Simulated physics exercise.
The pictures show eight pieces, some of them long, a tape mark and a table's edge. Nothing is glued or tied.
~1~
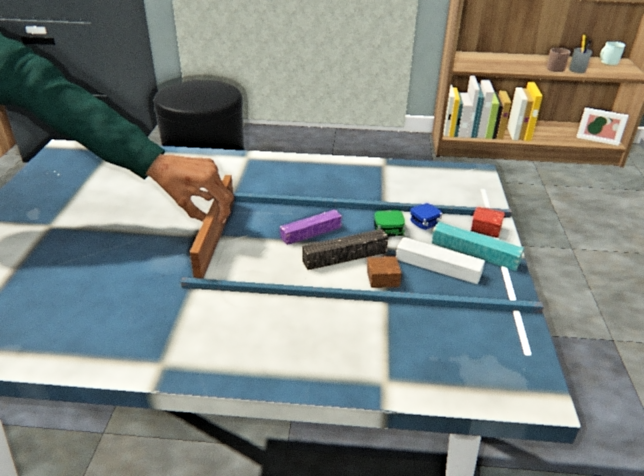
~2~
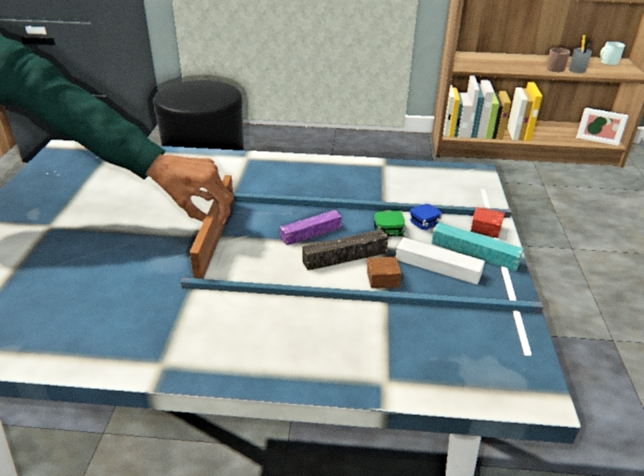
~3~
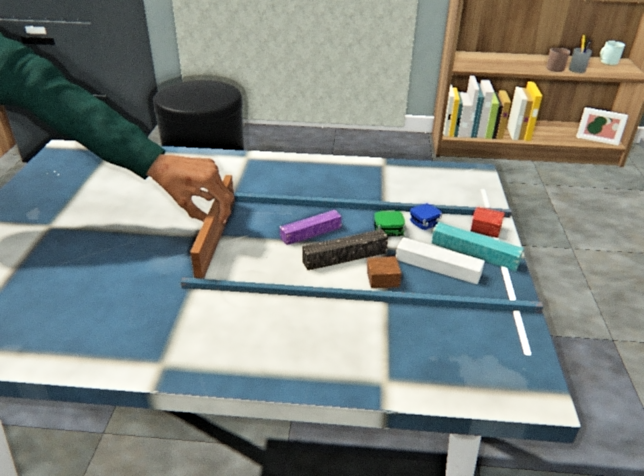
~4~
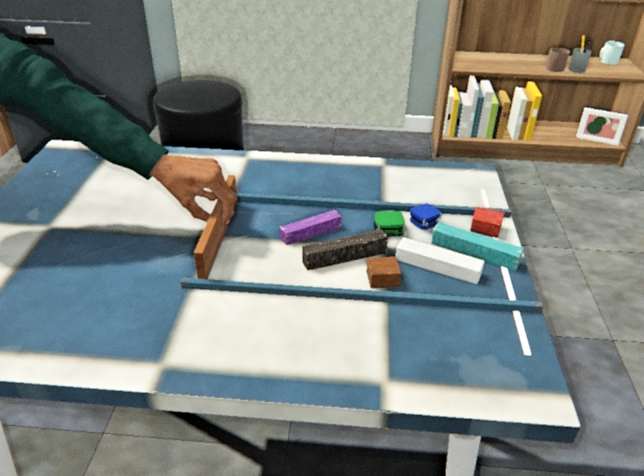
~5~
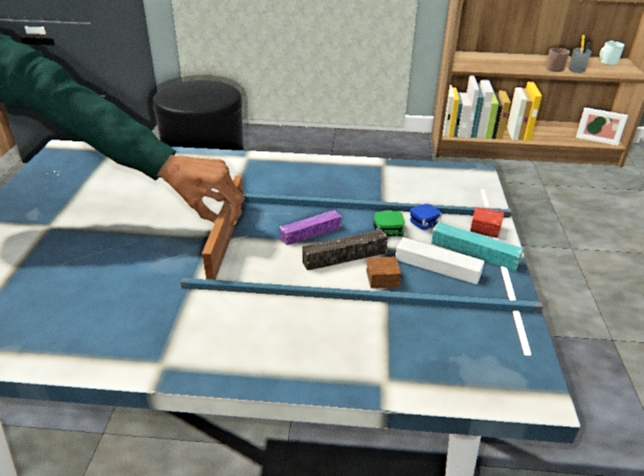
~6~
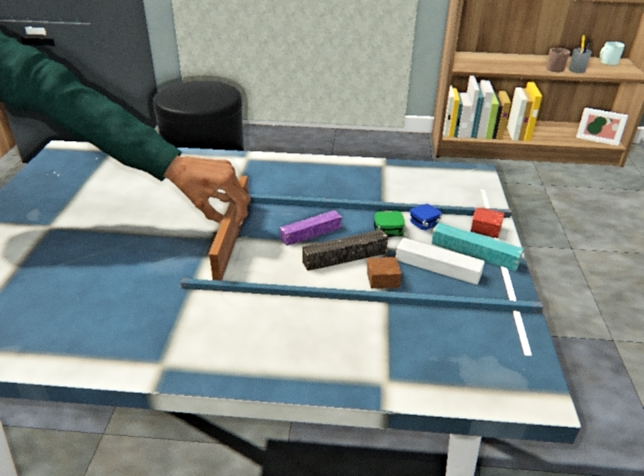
On a blue and white checked table, a hand in a dark green sleeve holds an upright wooden board at the left end of a railed lane, with coloured blocks lying apart to its right. The hand stays nearly still at first, then slides the board slightly right, while the blocks remain unmoved.
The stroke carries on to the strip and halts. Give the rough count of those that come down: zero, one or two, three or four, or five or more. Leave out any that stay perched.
The number that fall off is five or more.
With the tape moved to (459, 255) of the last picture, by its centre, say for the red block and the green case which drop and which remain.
The red block drops off, the green case holds on.
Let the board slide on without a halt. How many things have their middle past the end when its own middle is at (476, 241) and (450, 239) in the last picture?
Past the end: 4 and 2.
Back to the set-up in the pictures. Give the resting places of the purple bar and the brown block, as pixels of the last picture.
The purple bar stops around (504, 234); the brown block around (530, 285).
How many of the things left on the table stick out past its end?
It comes to 1.
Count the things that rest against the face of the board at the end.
It touches 2.
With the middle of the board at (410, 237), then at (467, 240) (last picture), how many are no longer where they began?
First 8, then 8.
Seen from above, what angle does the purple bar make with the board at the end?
Some 0 degrees.
Early on, none off yet; red block at rest near (487, 223); turquoise bar at rest near (476, 246); white bar at rest near (439, 260).
A while later, none off yet; red block at rest near (487, 223); turquoise bar moving near (482, 247); white bar travelled a little near (459, 265).
Further along, none off yet; red block leaning well over near (530, 234); turquoise bar travelled about its own width near (538, 264); white bar travelled about its own width near (525, 278).
Finally, the number that fall off is five or more; lost, black bar, green case, blue case, white bar, turquoise bar and red block.
